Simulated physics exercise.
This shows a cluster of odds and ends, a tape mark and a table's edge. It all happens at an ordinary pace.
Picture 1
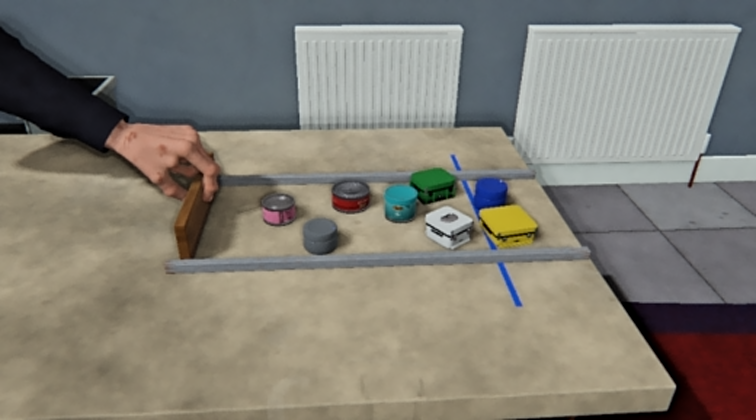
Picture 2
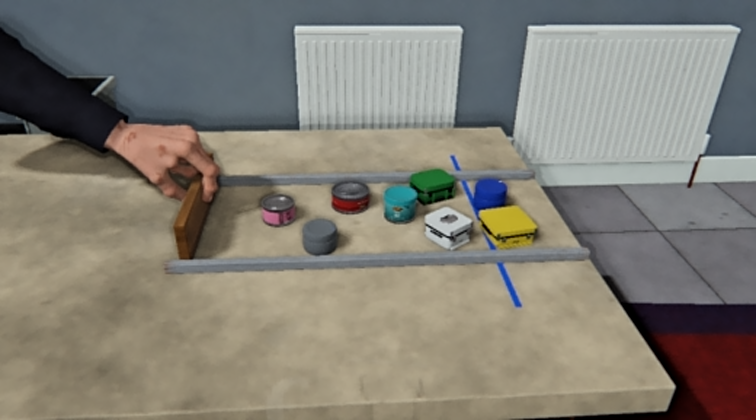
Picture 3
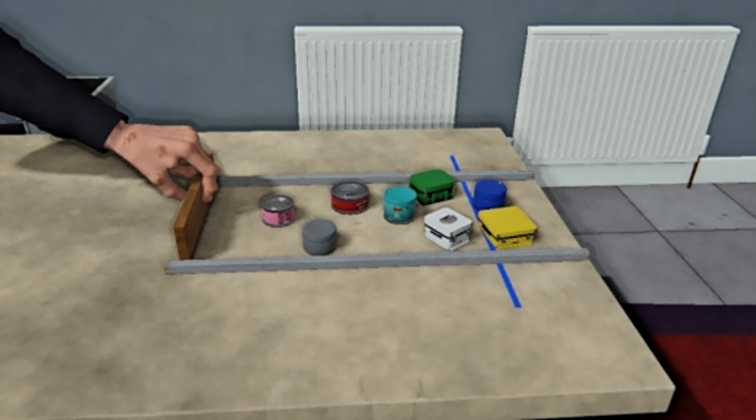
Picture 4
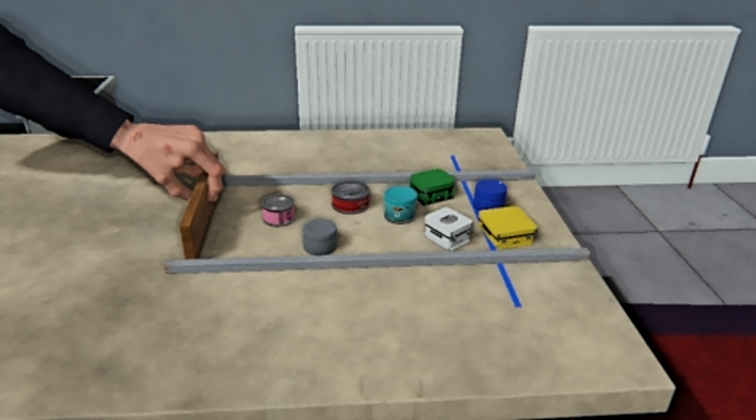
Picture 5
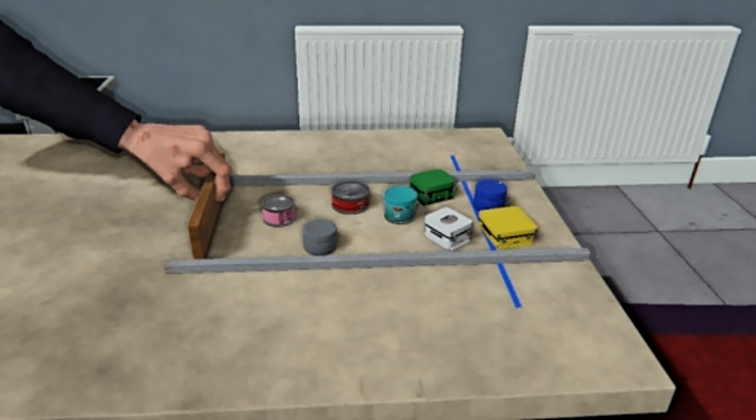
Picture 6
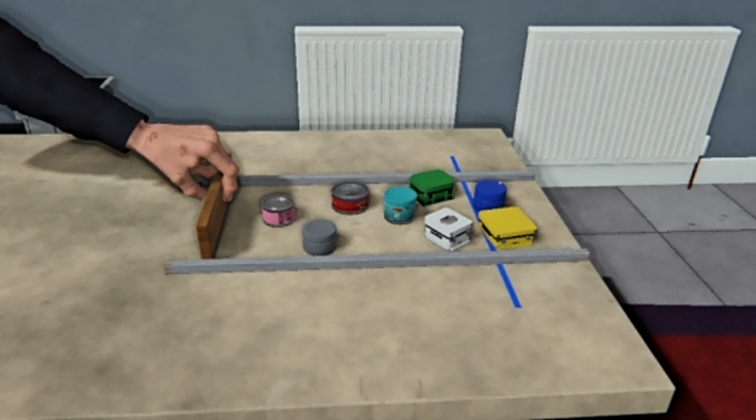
A hand slides a wooden board slightly right behind colourful tins and cases that stay still.
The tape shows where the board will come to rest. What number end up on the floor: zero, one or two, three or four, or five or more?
As it turns out, the number that fall off is zero.
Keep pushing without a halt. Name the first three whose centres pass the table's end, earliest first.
In order: The yellow case, the blue lid, the green case.
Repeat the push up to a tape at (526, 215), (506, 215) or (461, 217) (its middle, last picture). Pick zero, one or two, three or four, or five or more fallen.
In that order: More than four; either one or two; none at all.
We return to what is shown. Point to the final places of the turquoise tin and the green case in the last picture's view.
The turquoise tin at (525, 204), the green case at (519, 182).
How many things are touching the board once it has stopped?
The number is 3.
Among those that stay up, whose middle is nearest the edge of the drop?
Foremost is the yellow case.
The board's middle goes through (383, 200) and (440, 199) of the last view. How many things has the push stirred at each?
At the one place 5, at the other 8.
Soon after, none off yet; yellow case at rest near (506, 229); blue lid at rest near (490, 197); white case at rest near (447, 230).
Then, none off yet; yellow case moved a little near (525, 227); blue lid moved a little near (505, 195); white case moved about its own width near (489, 226).
At rest, the number that fall off is zero.
